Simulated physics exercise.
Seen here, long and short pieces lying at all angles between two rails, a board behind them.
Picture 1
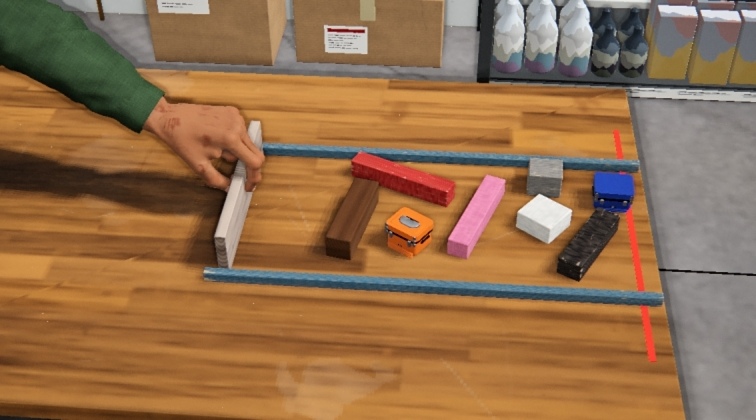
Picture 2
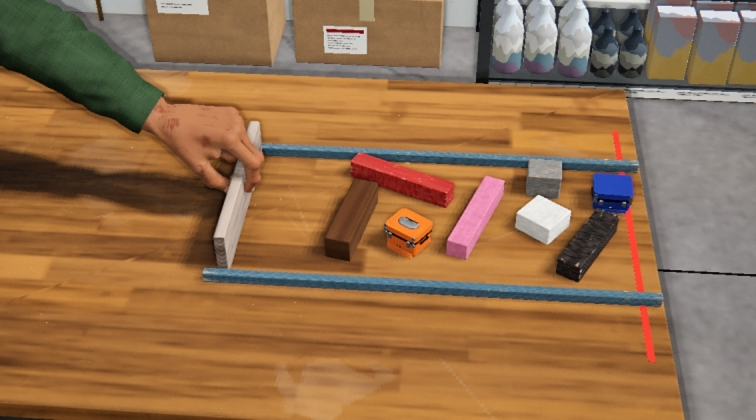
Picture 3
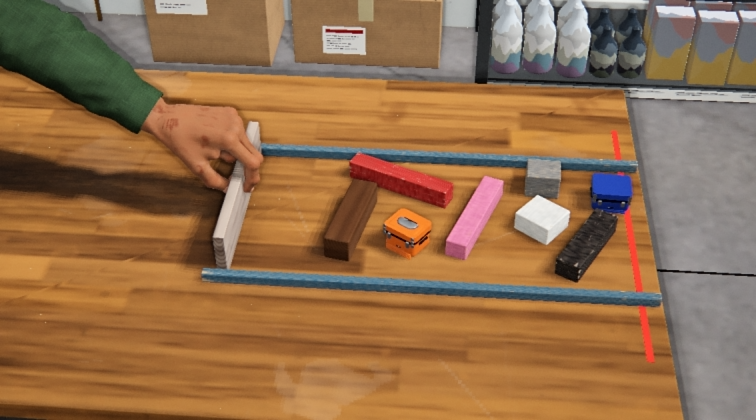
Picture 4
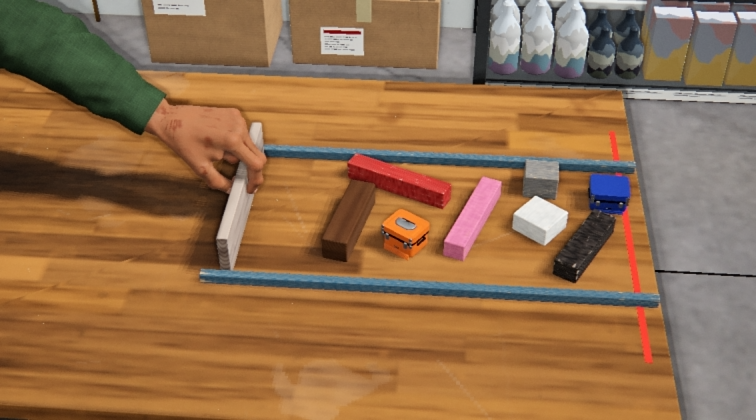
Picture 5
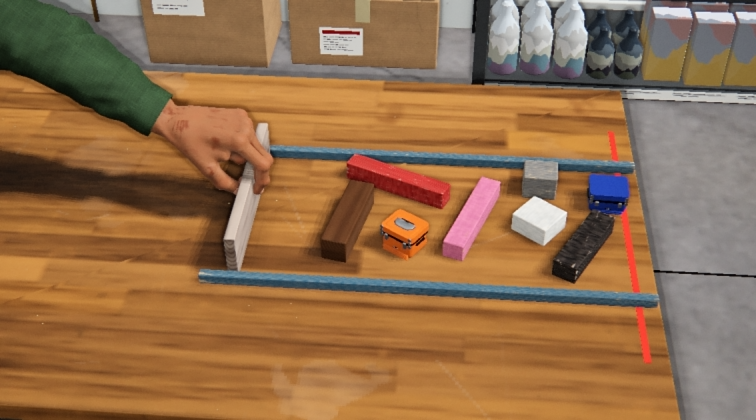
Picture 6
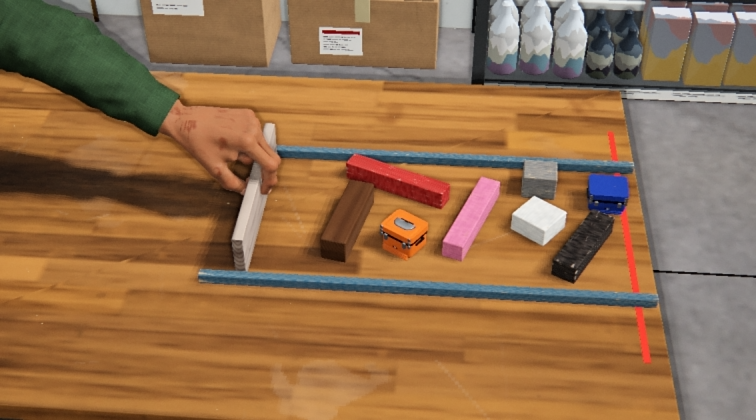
Hand holding a board still behind coloured blocks and small cases between two blue rails, then sliding it slightly right.
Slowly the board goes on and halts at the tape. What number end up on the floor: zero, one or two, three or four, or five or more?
In the end the number that fall off is five or more.
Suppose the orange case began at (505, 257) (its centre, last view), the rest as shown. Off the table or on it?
Then it falls.
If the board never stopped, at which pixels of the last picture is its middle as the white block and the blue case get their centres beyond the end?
About (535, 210), and (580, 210) for the other.
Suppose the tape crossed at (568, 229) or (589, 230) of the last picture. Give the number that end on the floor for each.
Down on the floor: 2 and 4.
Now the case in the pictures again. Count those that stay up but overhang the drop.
That would be 1.
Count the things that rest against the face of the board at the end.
The number is 1.
A little later, none off yet; blue case at rest near (607, 195); black bar at rest near (584, 245); grey block at rest near (539, 179).
Next, none off yet; blue case at rest near (607, 195); black bar shifted a little near (615, 257); grey block at rest near (539, 179).
Later still, two off so far; blue case shifted a little near (629, 196); black bar dropping; grey block shifted well along near (611, 176).
When it is over, the number that fall off is five or more; down, red bar, orange case, pink bar, white block, grey block, black bar and blue case.
